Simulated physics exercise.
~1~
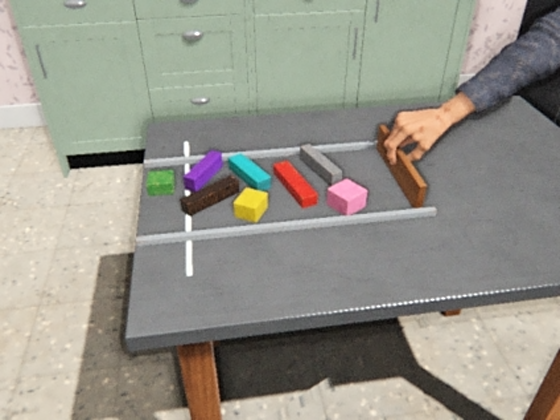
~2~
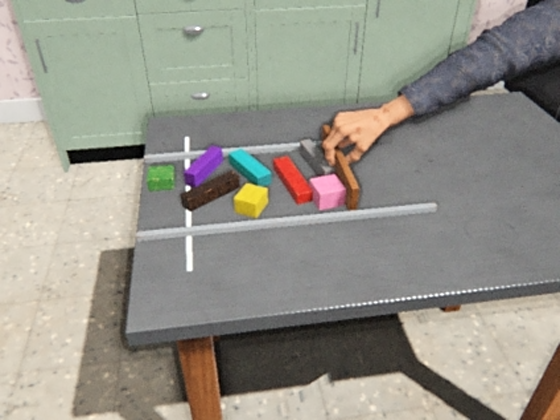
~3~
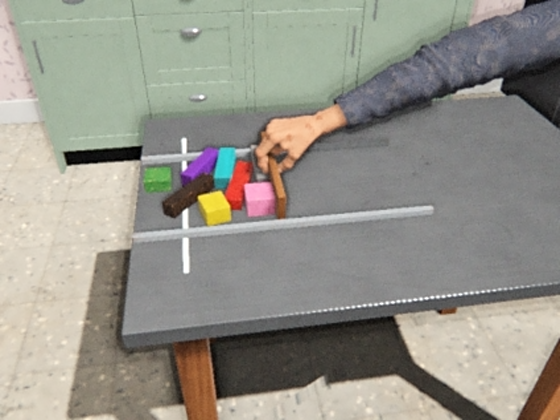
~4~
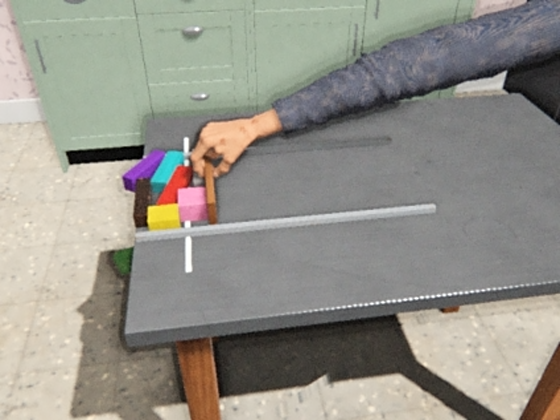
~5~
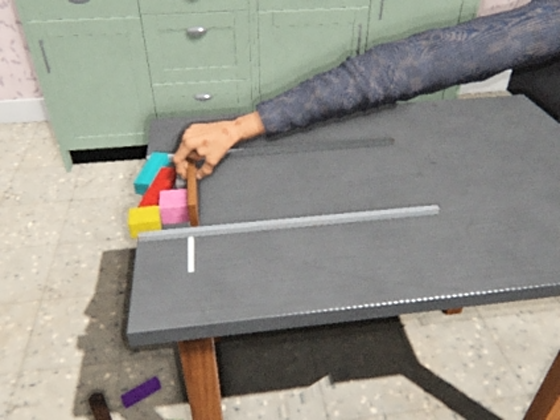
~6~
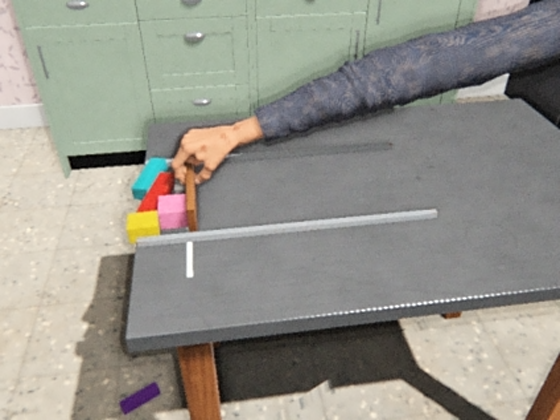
A brown board, pushed left by a hand, herded colourful blocks between two rails until the green block, purple stick and dark bar dropped off the table, while the teal, red, yellow and pink ones stayed bunched at the edge.
